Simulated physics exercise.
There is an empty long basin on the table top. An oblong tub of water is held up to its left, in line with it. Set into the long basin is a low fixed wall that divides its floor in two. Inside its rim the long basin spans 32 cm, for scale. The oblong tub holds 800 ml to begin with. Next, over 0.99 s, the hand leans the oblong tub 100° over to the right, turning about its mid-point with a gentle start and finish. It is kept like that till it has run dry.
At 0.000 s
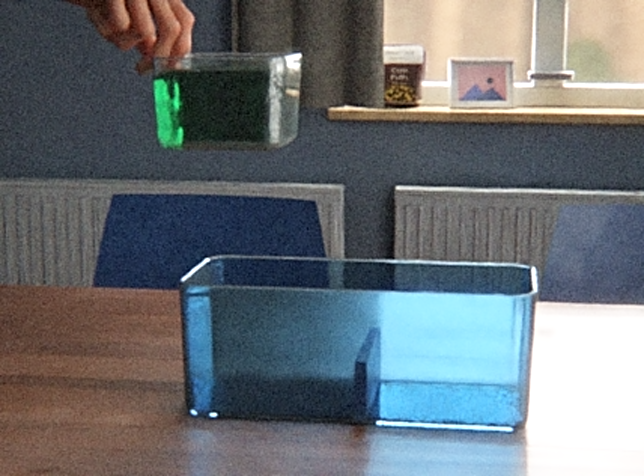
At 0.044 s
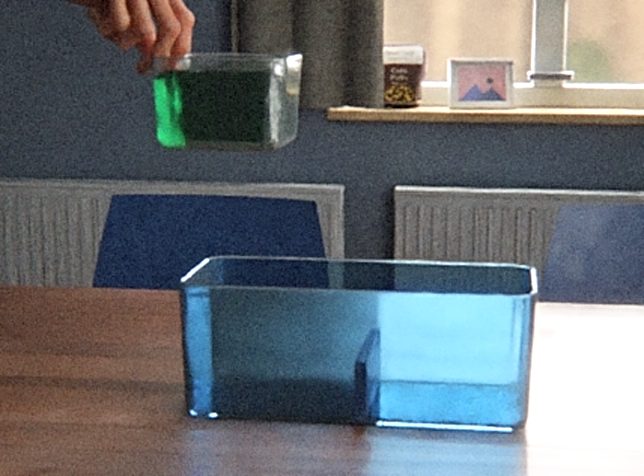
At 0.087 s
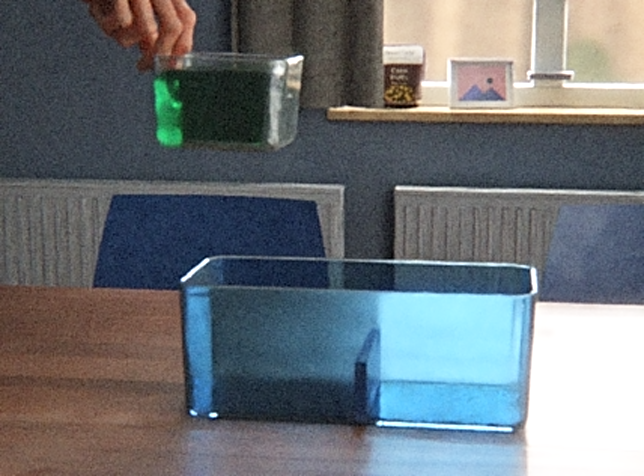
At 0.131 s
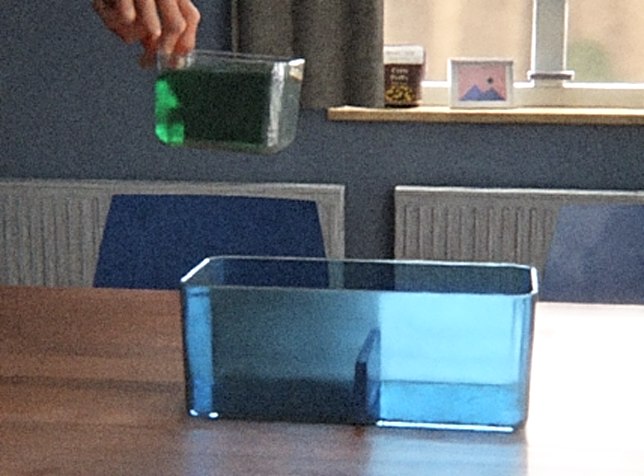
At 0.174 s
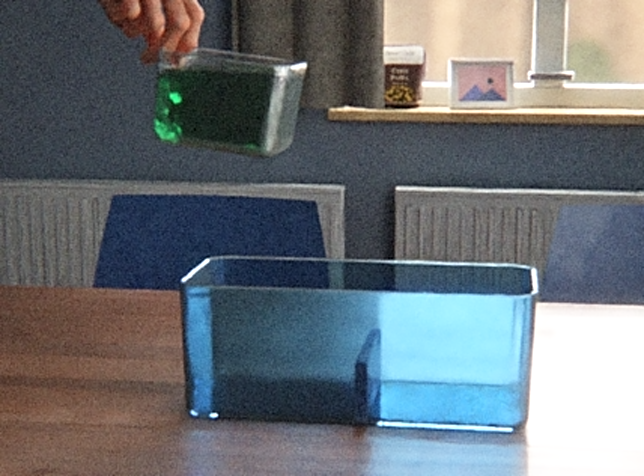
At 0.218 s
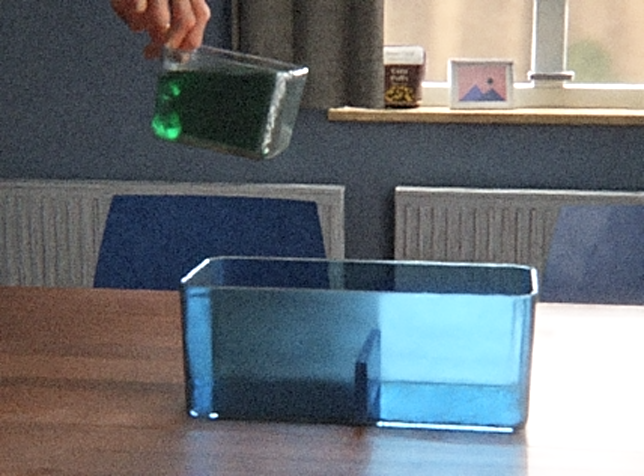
Dining room table, a hand holding a clear tub of green liquid above a long blue basin and slowly tilting it slightly rightward.
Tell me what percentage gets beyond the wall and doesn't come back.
Around 68 % gets beyond the wall and stays.
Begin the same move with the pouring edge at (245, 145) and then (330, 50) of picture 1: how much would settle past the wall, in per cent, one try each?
Near 5 in a hundred on the first go and near 90 in a hundred on the second.
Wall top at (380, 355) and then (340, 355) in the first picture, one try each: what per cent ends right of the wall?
I'd put it at about 60 per cent for the first and about 80 per cent for the second.
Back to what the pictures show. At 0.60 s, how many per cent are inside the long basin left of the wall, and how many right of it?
I'd say some 2 in a hundred on the left and 6 on the right.
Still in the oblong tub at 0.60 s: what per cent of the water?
Around 62 percent.
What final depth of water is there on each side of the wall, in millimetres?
The left side settles near 12 mm and the right side near 28 mm.
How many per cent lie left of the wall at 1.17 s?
The left part holds close to 28 per cent.
After 0.60 s the tilt is 66° and 61 per cent is still to pour, 2 is left of the wall and 6 right of it.
After 0.88 s the tilt is 97° and 14 per cent is still to pour, 9 is left of the wall and 63 right of it.
After 1.17 s the tilt is 100° and 2 per cent is still to pour, 28 is left of the wall and 67 right of it.
After 1.49 s the tilt is 100° and 0 per cent is still to pour, 32 is left of the wall and 67 right of it.
In the end 32 per cent lies left of the wall, 68 right of it and 1 outside.
